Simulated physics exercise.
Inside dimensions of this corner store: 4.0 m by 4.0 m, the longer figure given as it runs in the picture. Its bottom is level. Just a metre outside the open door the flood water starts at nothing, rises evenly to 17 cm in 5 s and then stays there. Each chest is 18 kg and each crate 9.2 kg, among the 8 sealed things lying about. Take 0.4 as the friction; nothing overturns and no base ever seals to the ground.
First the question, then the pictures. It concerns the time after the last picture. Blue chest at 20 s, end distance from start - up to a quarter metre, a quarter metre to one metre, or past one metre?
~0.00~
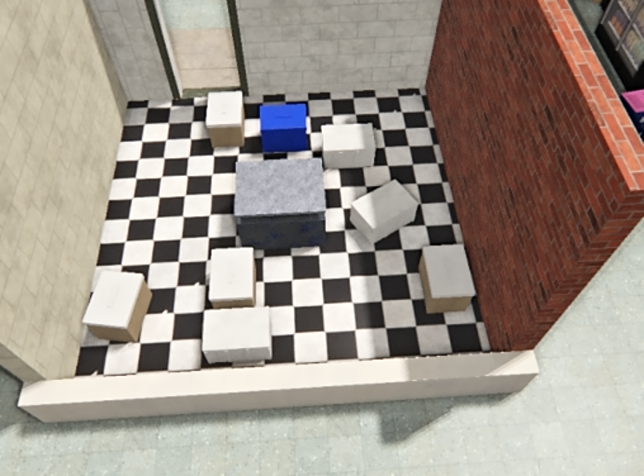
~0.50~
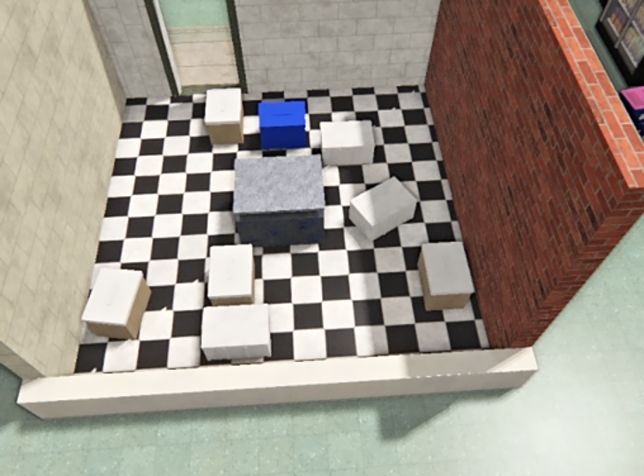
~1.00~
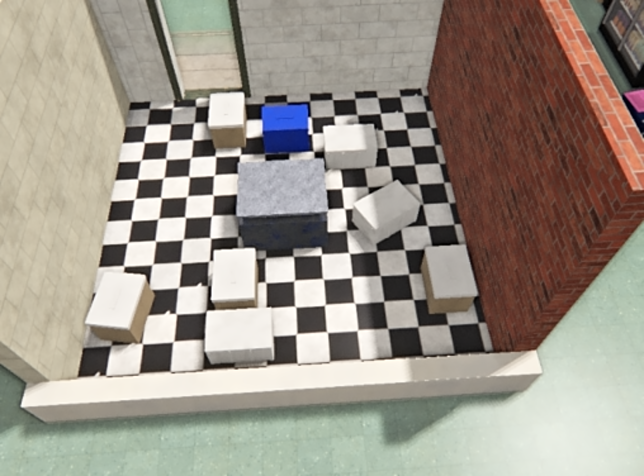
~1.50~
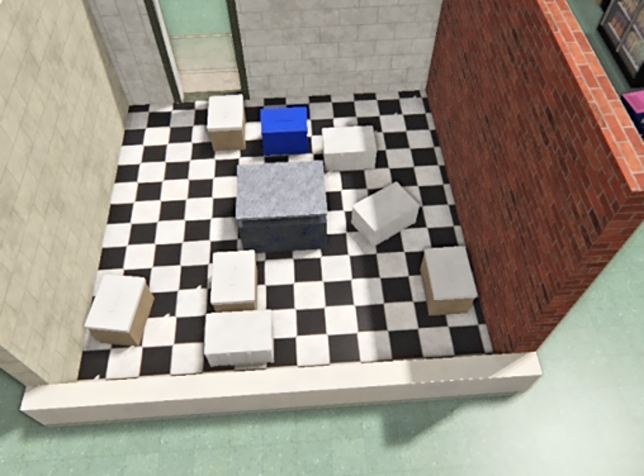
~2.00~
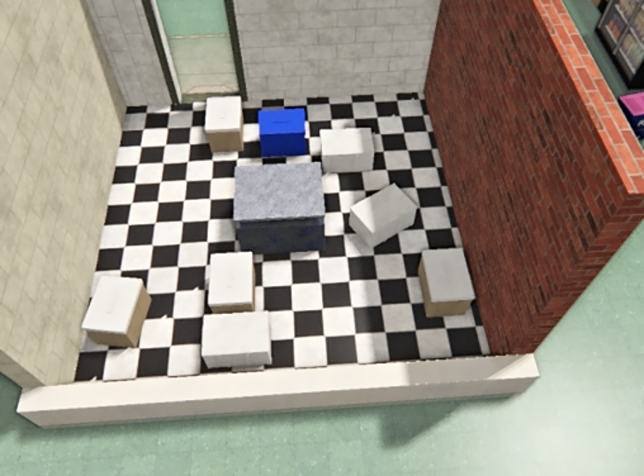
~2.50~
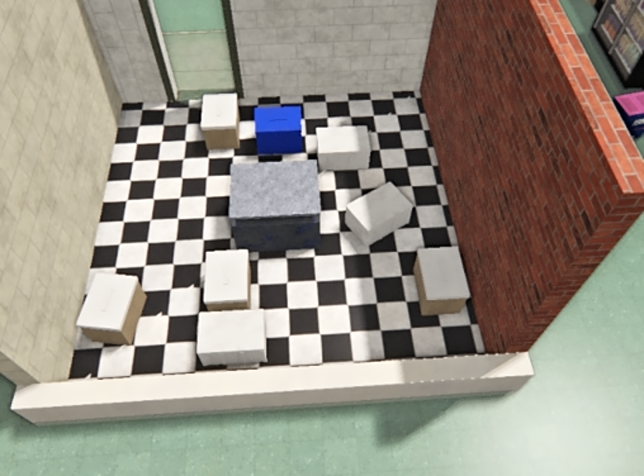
The move is minor.
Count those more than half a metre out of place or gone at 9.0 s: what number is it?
Count: 0.
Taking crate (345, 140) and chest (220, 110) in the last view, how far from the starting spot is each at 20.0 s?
In that order: 140 cm, 300 cm.
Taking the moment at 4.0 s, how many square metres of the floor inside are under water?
Close to 2.0 m2, I'd say.
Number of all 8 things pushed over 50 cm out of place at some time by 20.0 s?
That adds up to 7.
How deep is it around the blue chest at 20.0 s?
Somewhere close to 6 cm.
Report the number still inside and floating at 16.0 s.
At that instant the tally stands at 6.
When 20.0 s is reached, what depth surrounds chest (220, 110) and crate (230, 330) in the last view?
Some 11 cm at the first, some 10 cm at the second.
After 4.0 s the blue chest is near (278, 119), 0.0 m from its start, aground; 0 afloat.
After 9.0 s the blue chest is near (278, 119), 0.0 m from its start, aground; 0 afloat.
After 16.0 s the blue chest is near (278, 119), 0.0 m from its start, aground; 6 afloat.
After 20.0 s the blue chest is near (278, 120), 0.0 m from its start, aground; 6 afloat.
